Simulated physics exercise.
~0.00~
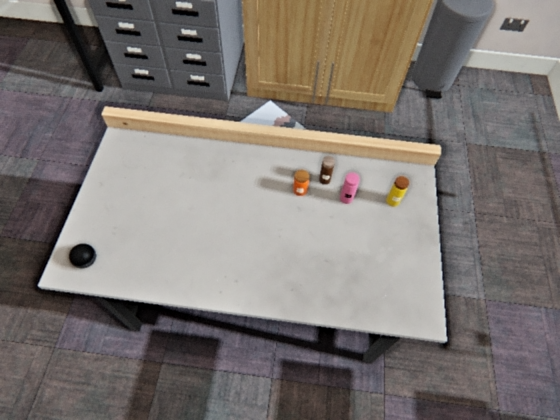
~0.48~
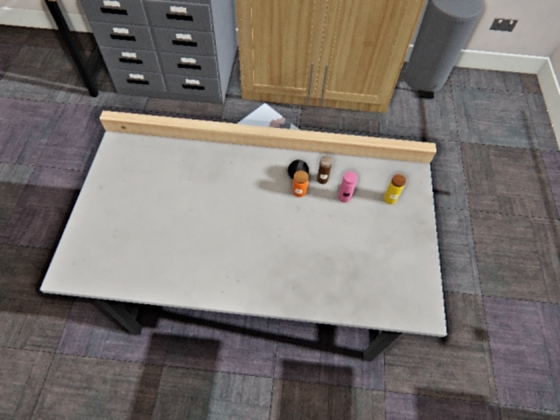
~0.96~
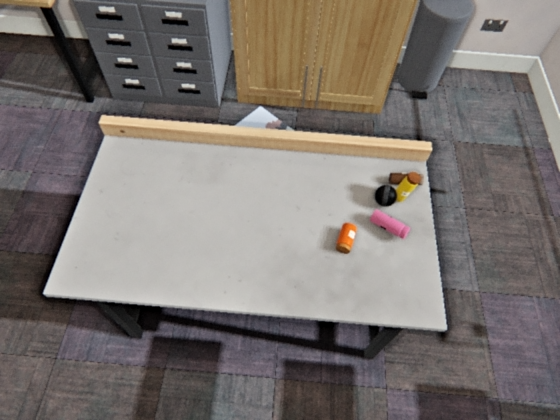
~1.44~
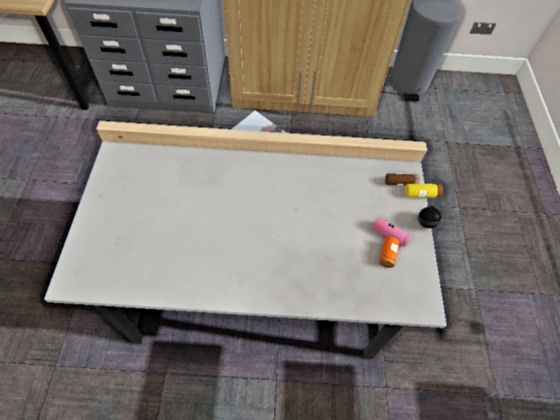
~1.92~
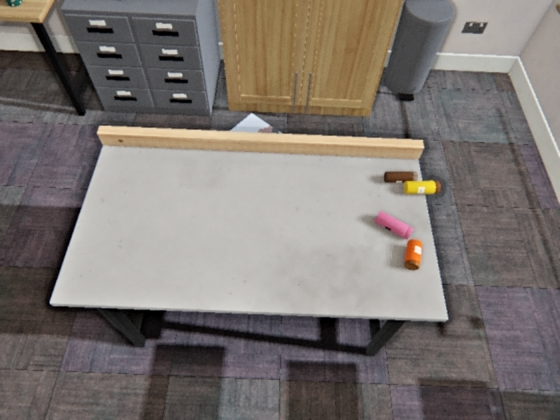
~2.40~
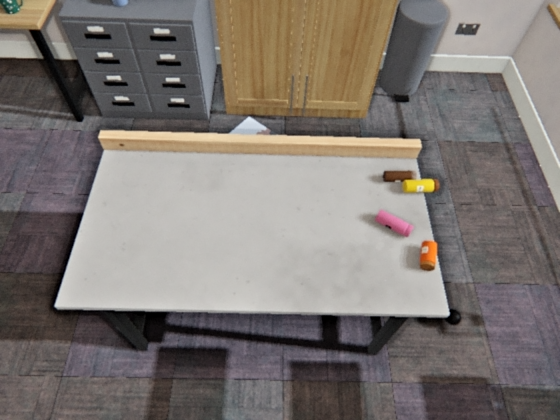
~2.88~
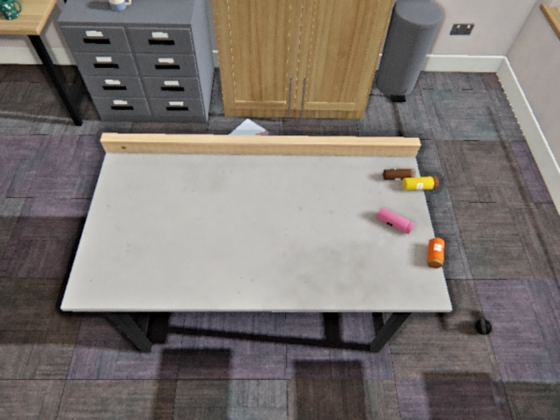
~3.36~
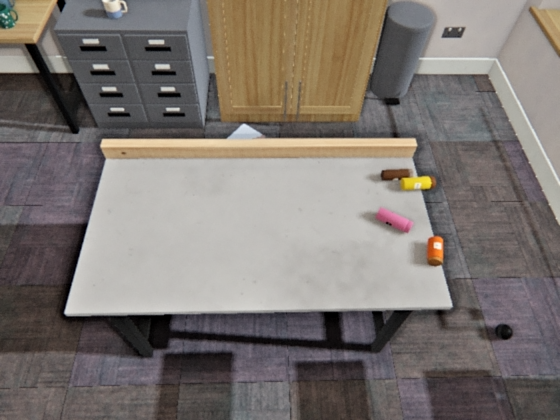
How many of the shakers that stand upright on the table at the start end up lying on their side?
Four of them end up lying on their side, the orange, brown, pink and yellow shakers.
In the video, a black ball rolls across a pale table towards the wooden batten and knocks into orange, brown, pink and yellow shakers, toppling them all. The ball drops off the right side onto the floor, while the four shakers end lying on the table.
